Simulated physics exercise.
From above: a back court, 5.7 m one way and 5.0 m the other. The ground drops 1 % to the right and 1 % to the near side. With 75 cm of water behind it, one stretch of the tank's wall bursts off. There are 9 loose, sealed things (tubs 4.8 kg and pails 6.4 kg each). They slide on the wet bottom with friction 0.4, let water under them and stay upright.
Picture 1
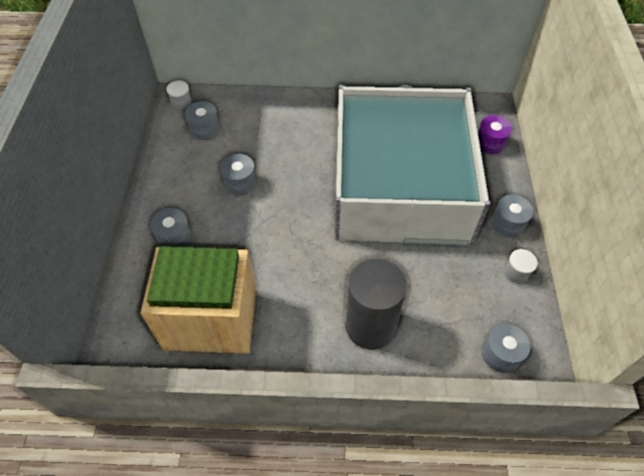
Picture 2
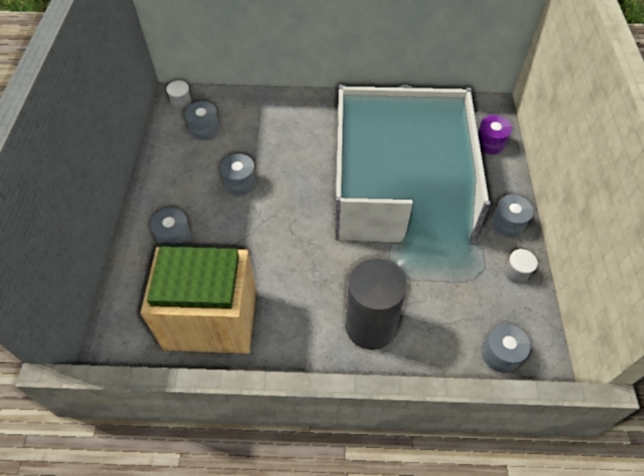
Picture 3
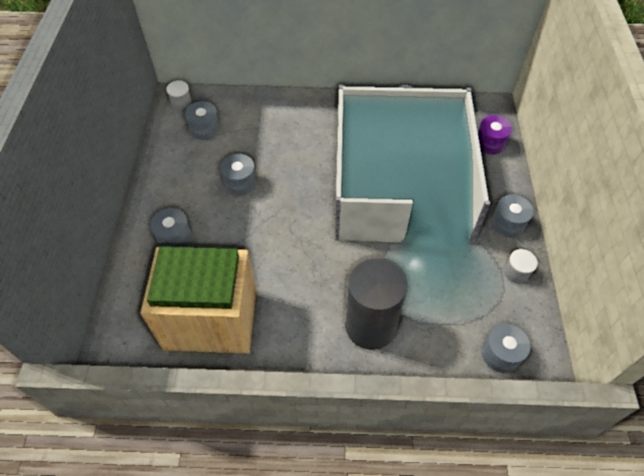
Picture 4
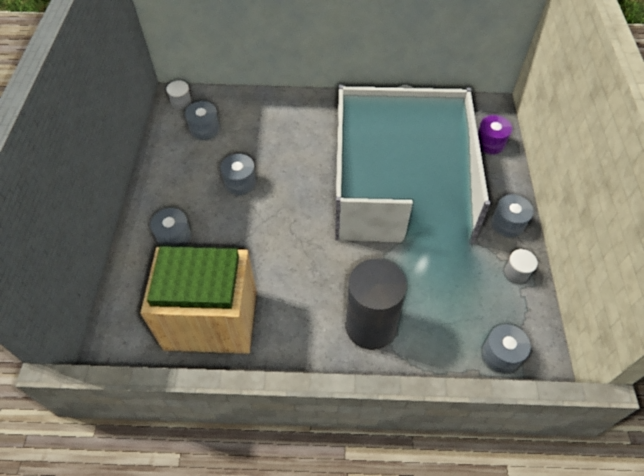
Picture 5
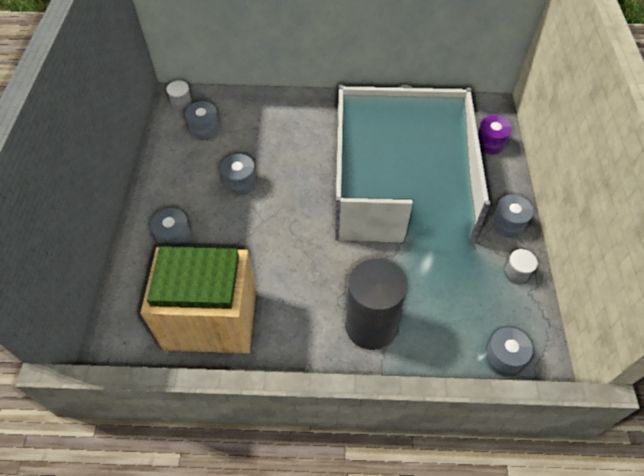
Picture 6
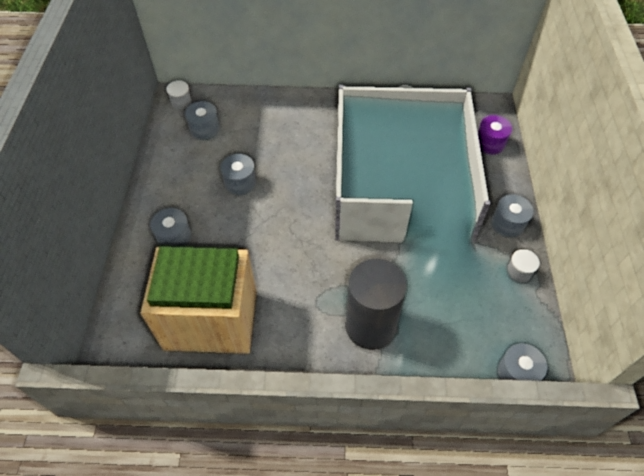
The clip opens on a walled court with a full tank, scattered tubs and pails, and a purple tub to the right. Part of the tank's near wall breaks away and water spreads across the floor toward the near wall, around a dark cylinder, and then a grey tub near the right corner shifts slightly.
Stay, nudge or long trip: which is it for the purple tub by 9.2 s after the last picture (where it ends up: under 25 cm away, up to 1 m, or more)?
The purple tub gets carried off.
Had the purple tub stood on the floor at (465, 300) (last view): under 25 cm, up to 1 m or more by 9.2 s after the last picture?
It gets carried off.
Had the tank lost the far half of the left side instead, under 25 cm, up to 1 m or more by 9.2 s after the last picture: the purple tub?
In that case the purple tub is nudged along.
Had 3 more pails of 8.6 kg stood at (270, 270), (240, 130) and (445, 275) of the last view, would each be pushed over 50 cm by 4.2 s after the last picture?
In turn: More, short of it, more.
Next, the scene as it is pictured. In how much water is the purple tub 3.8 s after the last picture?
About 7 cm.
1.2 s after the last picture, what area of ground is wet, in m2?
About 11.0 m2.
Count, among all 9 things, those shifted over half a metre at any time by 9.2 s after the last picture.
I count 9.
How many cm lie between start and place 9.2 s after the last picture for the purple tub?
About 250 cm.
Then, 1.2 s after the last picture the purple tub is near (496, 126), 0.0 m from its start, aground; 1 afloat.
Then, 3.8 s after the last picture the purple tub is near (434, 85), 1.1 m from its start, afloat; 4 afloat.
Then, 6.2 s after the last picture the purple tub is near (344, 96), 2.2 m from its start, afloat; 8 afloat.
Then, 9.2 s after the last picture the purple tub is near (322, 127), 2.5 m from its start, afloat; 9 afloat.
